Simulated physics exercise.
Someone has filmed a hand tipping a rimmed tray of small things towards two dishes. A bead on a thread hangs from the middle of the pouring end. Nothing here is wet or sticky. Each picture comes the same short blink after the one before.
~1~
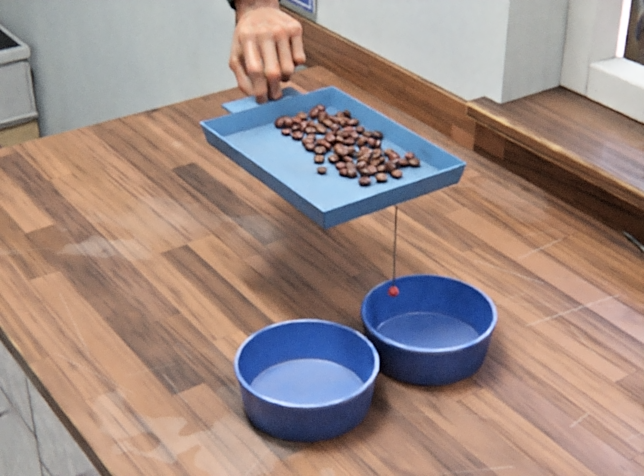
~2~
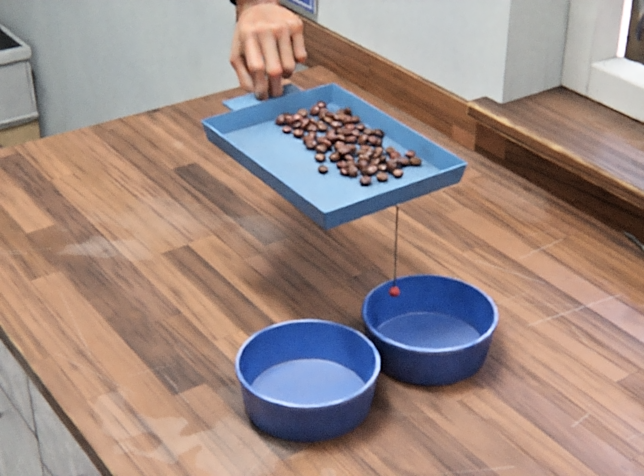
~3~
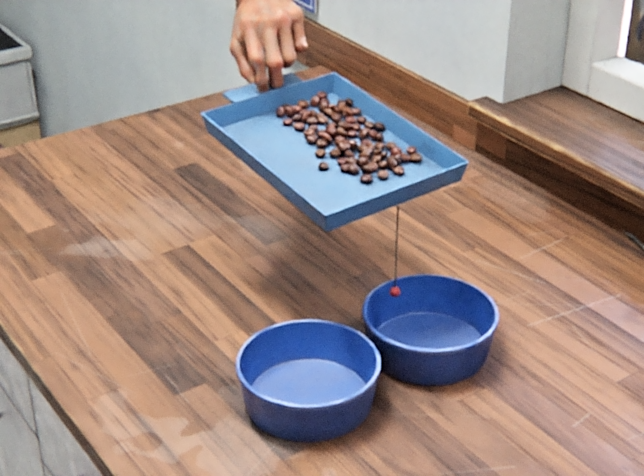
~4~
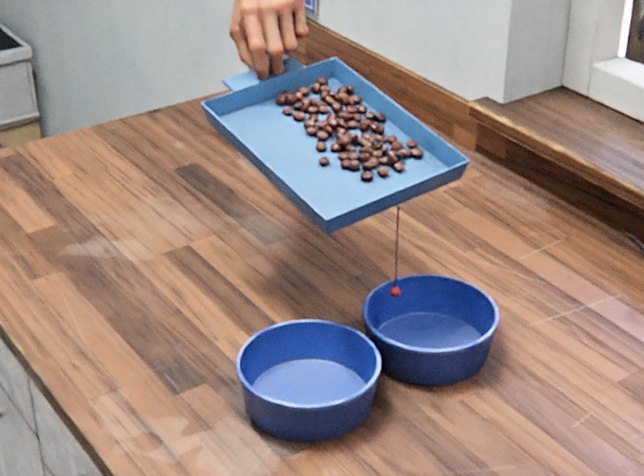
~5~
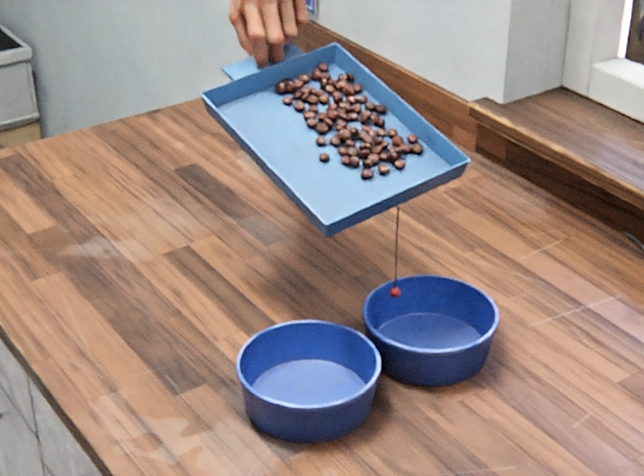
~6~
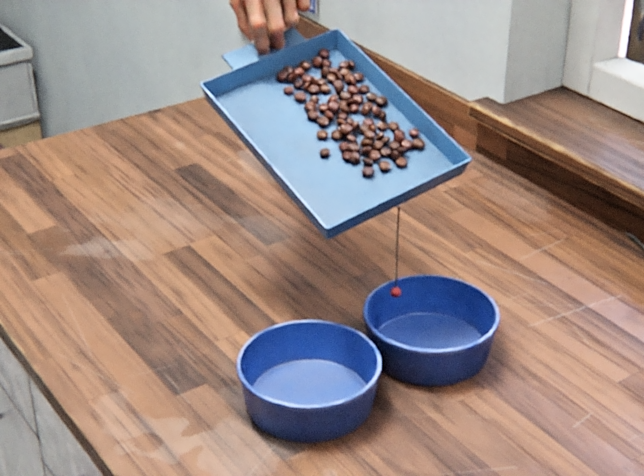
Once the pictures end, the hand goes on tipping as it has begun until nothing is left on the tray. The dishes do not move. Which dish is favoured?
The left-hand one ends fuller.
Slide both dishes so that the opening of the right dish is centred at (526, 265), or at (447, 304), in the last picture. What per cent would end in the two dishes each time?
The first gives 10 %, the second 100 %.
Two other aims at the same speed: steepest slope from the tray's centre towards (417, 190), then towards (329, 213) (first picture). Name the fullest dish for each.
One: The right dish. Two: The left one.
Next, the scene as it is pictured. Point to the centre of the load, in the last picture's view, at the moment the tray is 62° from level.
Around (352, 214).
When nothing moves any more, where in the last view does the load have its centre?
Around (323, 388).
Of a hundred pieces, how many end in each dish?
About: Left dish 90, right dish 0 per cent.
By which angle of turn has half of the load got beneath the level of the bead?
Around 95° of tilt.
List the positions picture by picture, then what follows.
Corners of the pouring end near (325, 208) and (460, 163), level; middle of the load near (341, 142), flat chocolate drops; left dish near (347, 414); right dish near (470, 359); bead on its thread near (393, 292), in the first frame.
Corners of the pouring end near (326, 209) and (461, 162), level; middle of the load near (342, 140), in the second frame.
Corners of the pouring end near (327, 211) and (462, 161), tipped barely, lowest at the left corner; middle of the load near (343, 134), in the third frame.
Corners of the pouring end near (328, 215) and (463, 160), tipped a little, lowest at the left corner; middle of the load near (343, 126), in the fourth frame.
Corners of the pouring end near (328, 220) and (463, 159), tipped a little, lowest at the left corner; middle of the load near (344, 118), in the fifth frame.
Corners of the pouring end near (328, 223) and (465, 158), tipped clearly, lowest at the left corner; middle of the load near (345, 110); left dish near (349, 414); right dish near (473, 359), in the sixth frame.
Shortly afterwards, tray tipped steeply; all but a few on the tray; a little in the air.
Next, tray tipped right over; near a third on the tray; near half in the left dish; only a few in the right dish; only a few outside both; a little in the air.
Some moments later, tray tipped past a quarter turn; all but a few in the left dish; a little in the right dish; a little outside both.
In the end, tray tipped past a quarter turn; the bulk in the left dish; a little in the right dish; a little outside both.
